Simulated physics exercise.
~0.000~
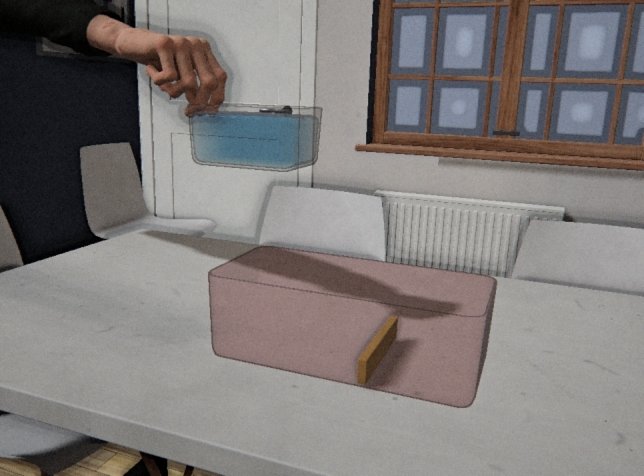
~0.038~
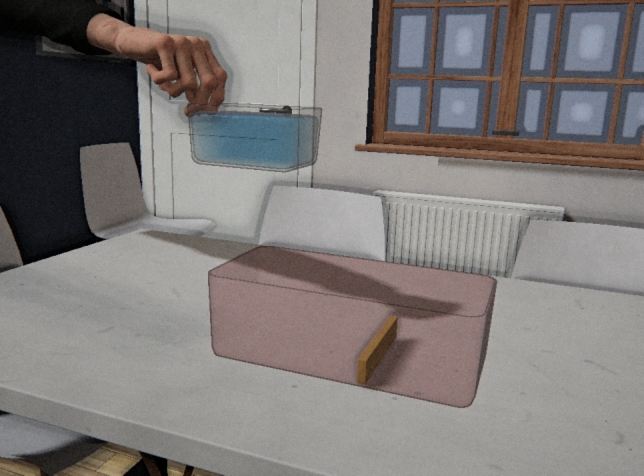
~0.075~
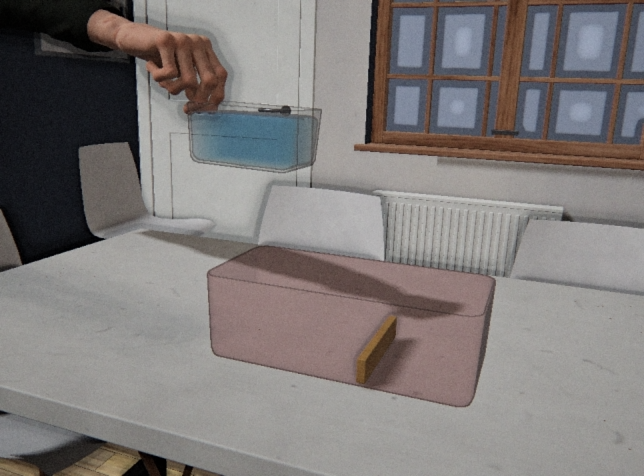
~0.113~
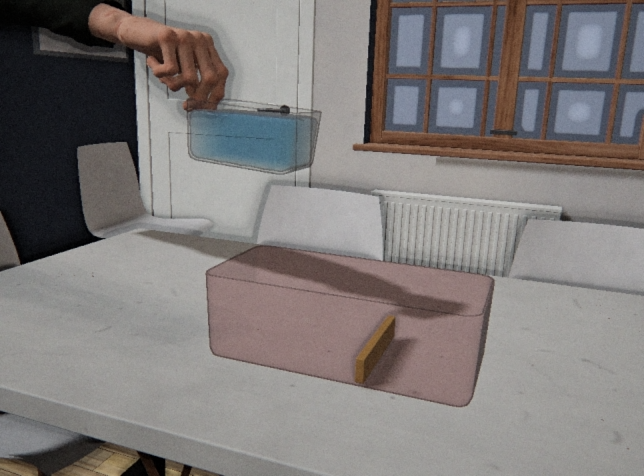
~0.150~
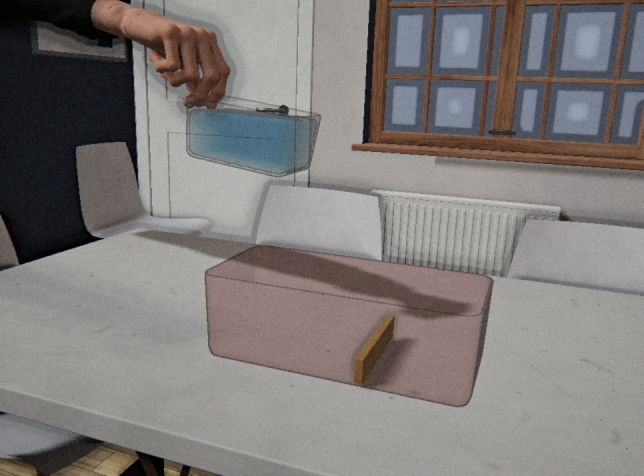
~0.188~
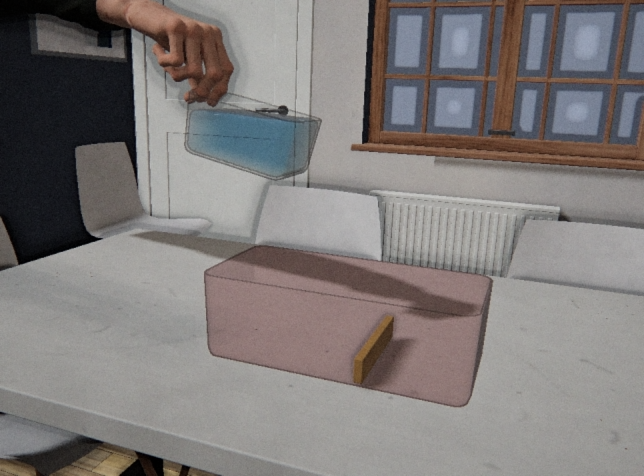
A large see-through pinkish basin, empty but for an upright orange-yellow wall inside it, sits on a pale table, seen from slightly above in a room with white chairs, a radiator and a wood-framed window. Above it to the left, a dark-sleeved hand holds a clear tub of blue water. The hand slowly tilts the tub to the right, the water staying level, as the view shifts very slightly.
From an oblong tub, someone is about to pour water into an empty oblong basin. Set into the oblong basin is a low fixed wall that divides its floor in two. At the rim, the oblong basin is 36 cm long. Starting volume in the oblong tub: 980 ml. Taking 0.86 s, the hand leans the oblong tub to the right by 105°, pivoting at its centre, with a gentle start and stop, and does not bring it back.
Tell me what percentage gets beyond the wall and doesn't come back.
Around 25 % gets beyond the wall and stays.
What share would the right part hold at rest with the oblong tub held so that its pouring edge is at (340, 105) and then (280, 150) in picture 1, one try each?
The first try gives 55 percent and the second 20 percent.
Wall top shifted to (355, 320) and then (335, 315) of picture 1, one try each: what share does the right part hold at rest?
In order, 55 and 70 per cent.
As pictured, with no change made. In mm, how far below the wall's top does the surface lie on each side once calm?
Near 12 mm for the left and near 22 mm for the right.
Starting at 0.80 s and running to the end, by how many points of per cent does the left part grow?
Roughly 4 percent.
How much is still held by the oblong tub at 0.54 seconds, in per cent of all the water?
Roughly 44 percent.
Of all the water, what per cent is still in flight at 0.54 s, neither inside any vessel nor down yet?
46 %.
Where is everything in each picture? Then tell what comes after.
In the first picture, it leans 0°; its right rim is at (310, 110); the water meets the walls at (211, 113) and (310, 118); the oblong basin's rim runs from (235, 260) to (491, 298); the wall's top is at (380, 337).
In the second picture, it leans 1°; its right rim is at (310, 110); the water meets the walls at (210, 113) and (310, 118).
In the third picture, it leans 2°; its right rim is at (309, 112); the water meets the walls at (210, 112) and (309, 118).
In the fourth picture, it leans 4°; its right rim is at (309, 114); the water meets the walls at (209, 111) and (309, 120).
In the fifth picture, it leans 8°; its right rim is at (309, 118); the water meets the walls at (209, 110) and (308, 121).
In the sixth picture, it leans 12°; its right rim is at (309, 123); the water meets the walls at (209, 112) and (310, 122).
By 0.54 s the tilt is 73° and 44 per cent is still to pour, 11 is left of the wall and 0 right of it.
By 0.80 s the tilt is 104° and 7 per cent is still to pour, 65 is left of the wall and 18 right of it.
By 1.07 s the tilt is 105° and 0 per cent is still to pour, 71 is left of the wall and 22 right of it.
By 1.36 s the tilt is 105° and 0 per cent is still to pour, 70 is left of the wall and 24 right of it.
At rest 70 per cent lies left of the wall, 25 right of it and 6 outside.
